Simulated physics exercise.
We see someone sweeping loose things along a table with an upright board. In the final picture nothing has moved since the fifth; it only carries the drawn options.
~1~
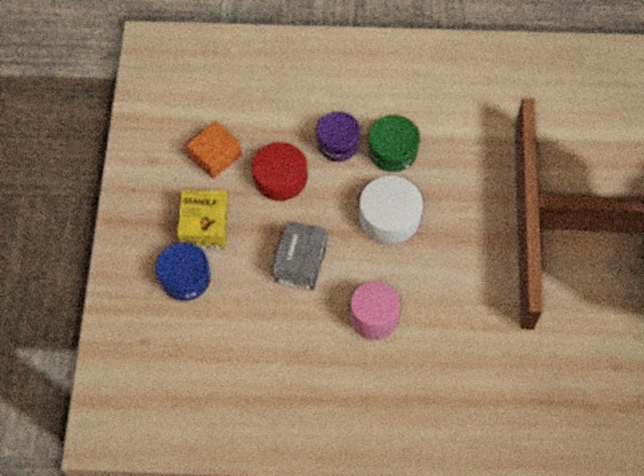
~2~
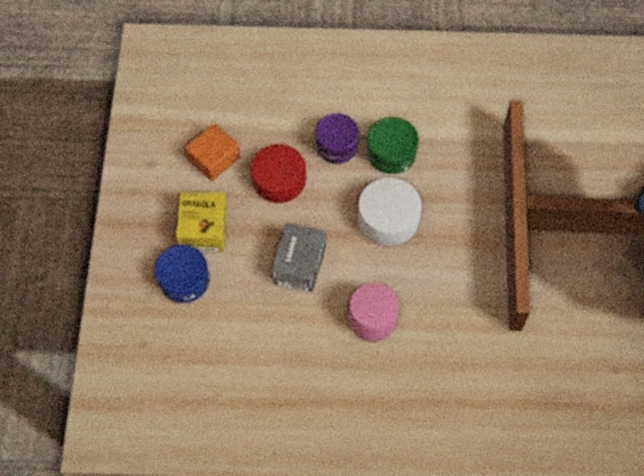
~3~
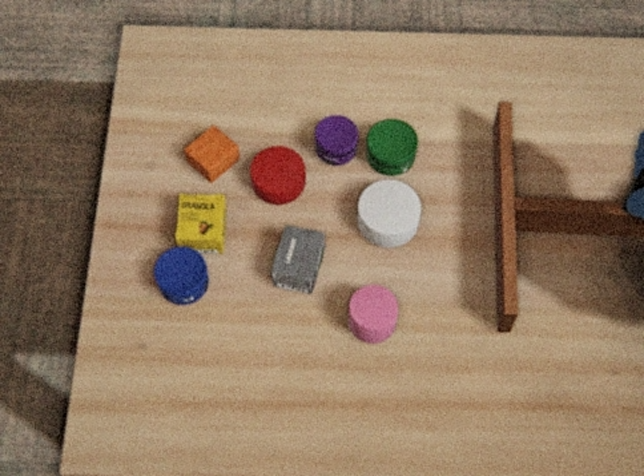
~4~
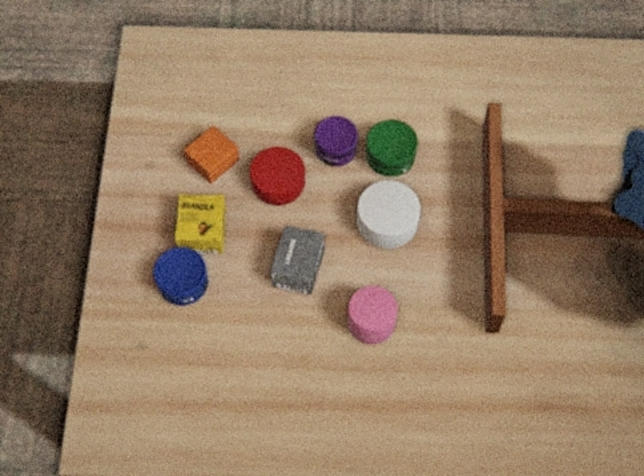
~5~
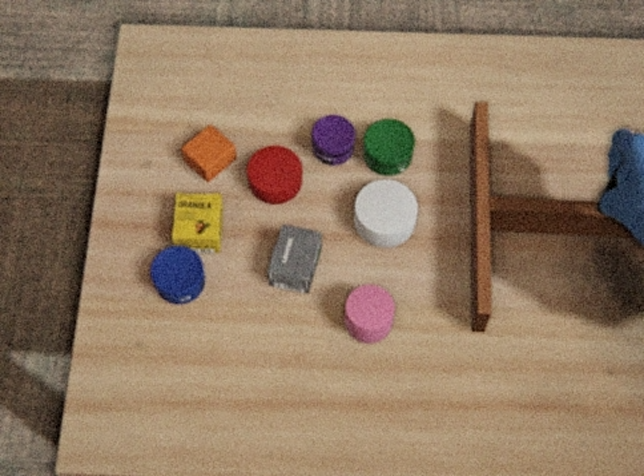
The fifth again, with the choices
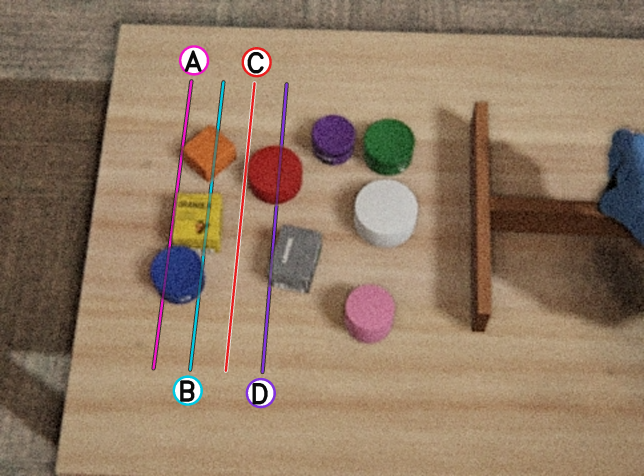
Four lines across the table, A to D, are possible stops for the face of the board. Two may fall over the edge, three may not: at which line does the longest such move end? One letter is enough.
Up to line A.
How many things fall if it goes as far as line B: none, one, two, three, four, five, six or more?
In all, none.
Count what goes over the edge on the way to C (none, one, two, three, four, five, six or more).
The count is none.
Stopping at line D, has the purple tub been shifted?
By then, yes.
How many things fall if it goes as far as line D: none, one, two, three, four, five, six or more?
The count is none.
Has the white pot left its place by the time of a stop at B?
Yes.
On the copy, A at (174, 215); B at (208, 216); C at (241, 217); D at (275, 219).
On A. First, board (372, 199); purple tub (297, 138); pink pot (336, 313).
Then, board (262, 195); orange block (177, 137); yellow box (175, 228).
Finally, board (175, 193); yellow box (90, 229); red tin (102, 175); none fallen.
By contrast, B is within the limit but short; C is within the limit but short; D is within the limit but short.
